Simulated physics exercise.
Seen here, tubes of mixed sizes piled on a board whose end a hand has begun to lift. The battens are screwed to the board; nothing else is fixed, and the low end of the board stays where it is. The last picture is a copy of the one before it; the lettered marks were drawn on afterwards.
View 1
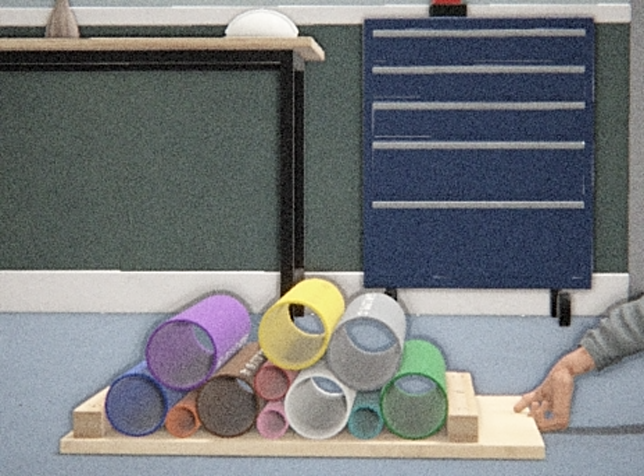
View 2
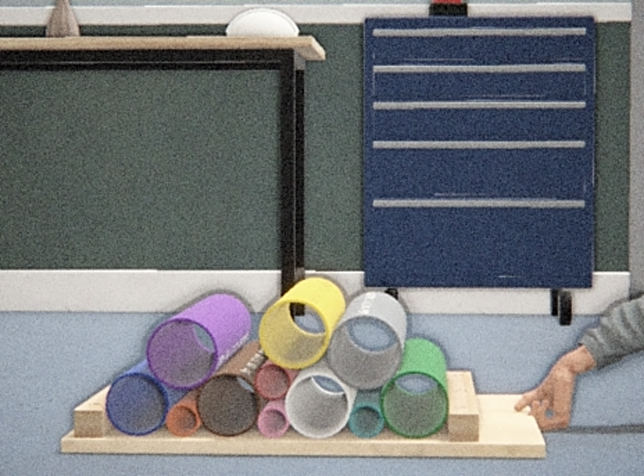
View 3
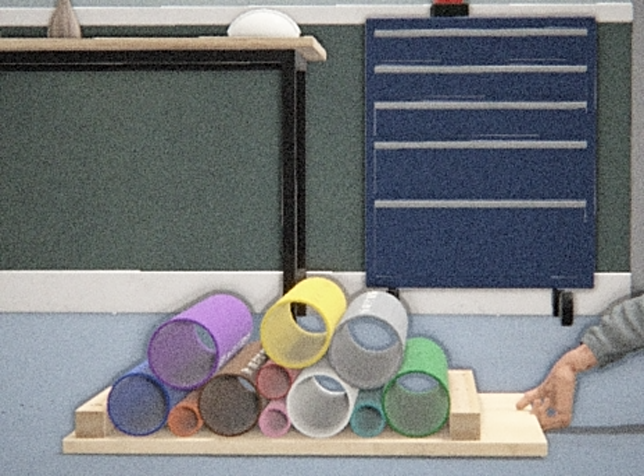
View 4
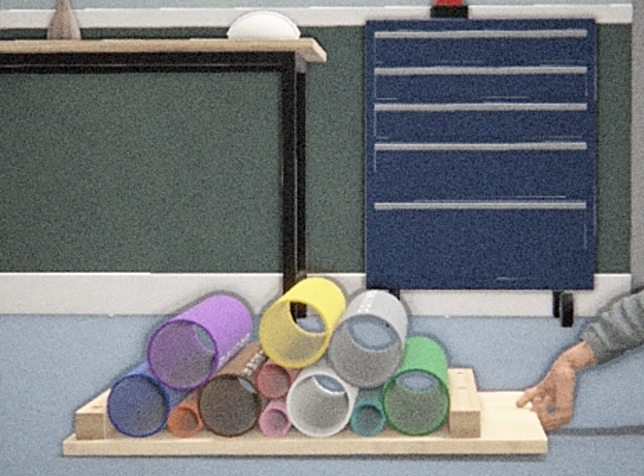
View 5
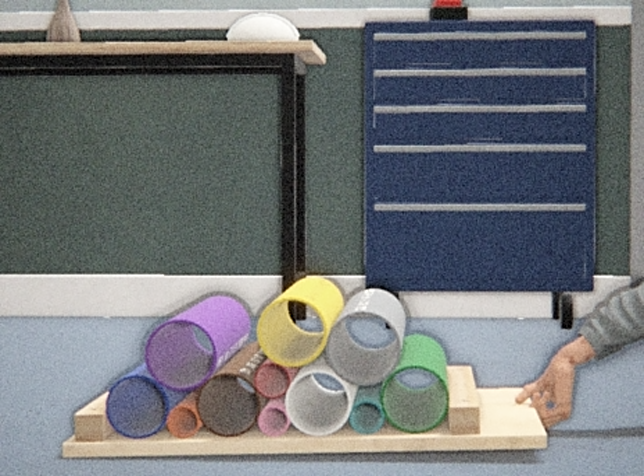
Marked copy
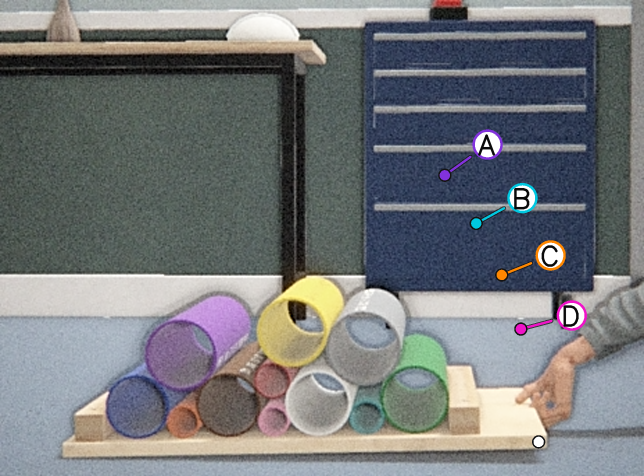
Colourful tubes of mixed sizes sitting piled between battens on a wooden board, barely moving, as a hand holds its right end.
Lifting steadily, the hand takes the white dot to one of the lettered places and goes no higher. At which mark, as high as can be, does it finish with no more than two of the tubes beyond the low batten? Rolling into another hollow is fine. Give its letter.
The last mark within the limit is A.
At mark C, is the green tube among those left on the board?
Yes, with C.
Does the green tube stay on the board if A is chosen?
Yes, with A.
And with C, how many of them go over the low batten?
The count is none.
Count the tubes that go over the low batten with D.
The count is none.
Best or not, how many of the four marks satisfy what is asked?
Four of the four.
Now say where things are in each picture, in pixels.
The first frame shows white tube (318, 406); turquoise tube (366, 423).
The second frame shows turquoise tube (366, 422); green tube (415, 405).
The third frame shows board (314, 408); turquoise tube (367, 421); green tube (417, 404); blue tube (139, 404).
The fourth frame shows board (315, 408); blue tube (138, 406).
The fifth frame shows board (314, 407); blue tube (137, 407).
On the copy, A at (445, 175); B at (476, 223); C at (502, 275); D at (521, 329); the white dot at (538, 442).
On A. First, board at 20°.
Then, board at 36°.
Finally, board at 36°, none over the low batten.
By contrast, B none over the low batten; C none over the low batten; D none over the low batten.
